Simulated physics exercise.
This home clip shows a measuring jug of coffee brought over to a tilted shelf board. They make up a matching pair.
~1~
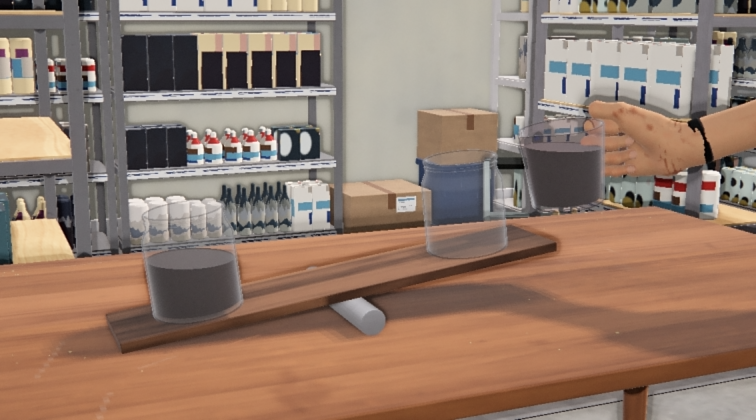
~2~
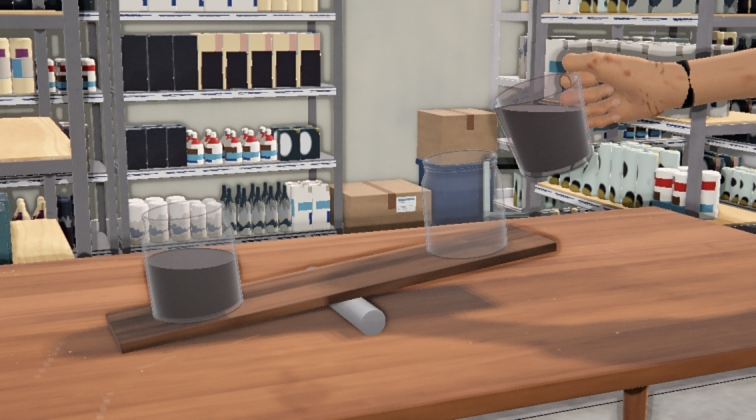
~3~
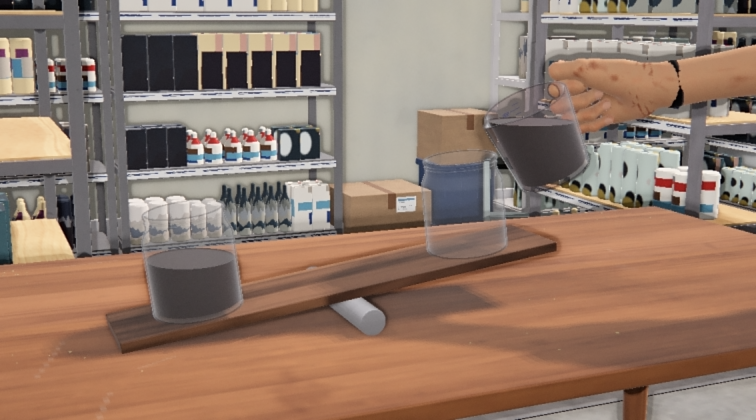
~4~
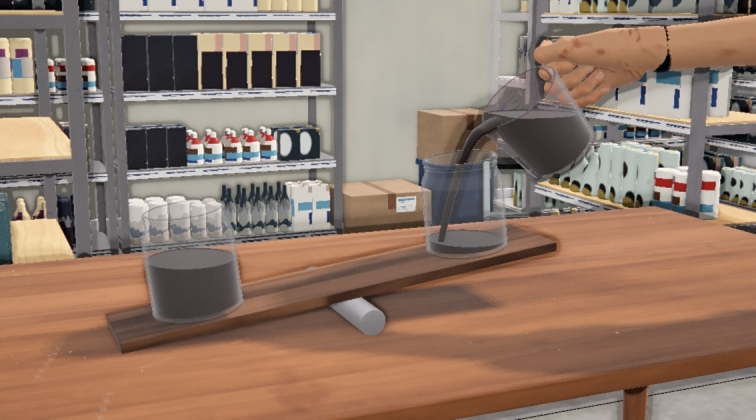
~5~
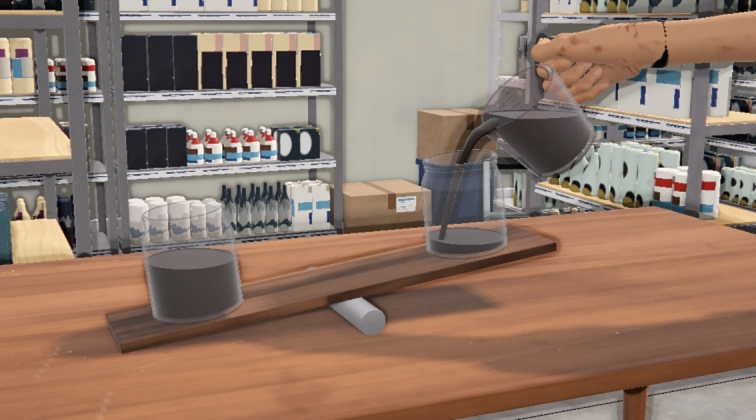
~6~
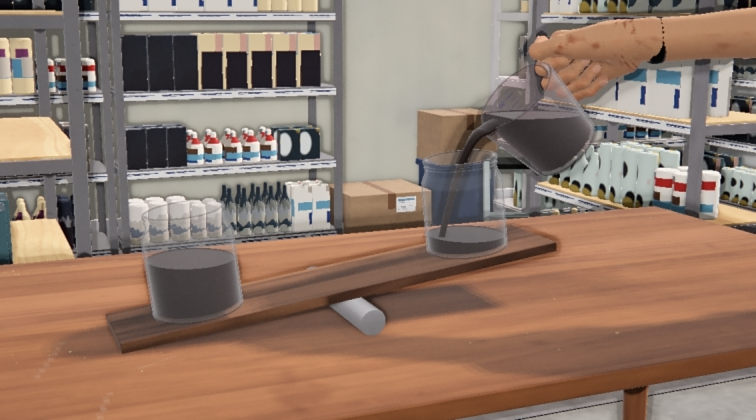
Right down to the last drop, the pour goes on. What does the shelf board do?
It tips the other way.
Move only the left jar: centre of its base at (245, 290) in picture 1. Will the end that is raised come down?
Then it tilts over.
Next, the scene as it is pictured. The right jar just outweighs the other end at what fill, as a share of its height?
Estimate: Around 45 per cent.
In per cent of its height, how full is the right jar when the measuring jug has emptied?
It comes up to around 60 percent.
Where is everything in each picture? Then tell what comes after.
The measuring jug is picked up; measuring jug (564, 162) about two thirds full; right jar (463, 200) empty, raised; left jar (190, 256) about half full, on the low side, in the first frame.
The measuring jug leans over the right jar; pipe (370, 320); right jar (463, 200) empty, in the second frame.
The measuring jug leans over the right jar; measuring jug (538, 136) tipped 25° with all of its load; right jar (463, 200) empty, in the third frame.
The coffee is flowing; pipe (370, 320); right jar nearly empty, surface at (466, 239); left jar about half full, surface at (191, 259), in the fourth frame.
The coffee is flowing; measuring jug (539, 121) tipped 45° with nearly all of its load; right jar (463, 200) nearly empty, in the fifth frame.
The coffee is flowing; pipe (370, 320); right jar nearly empty, surface at (466, 234); left jar about half full, surface at (191, 259), in the sixth frame.
Next, the right jar is about a third full; the shelf board leans as before.
After that, the right jar is about half full; the shelf board has swung over, and that end is down.
Finally, the right jar is about two thirds full; the shelf board has swung over, and that end is down.
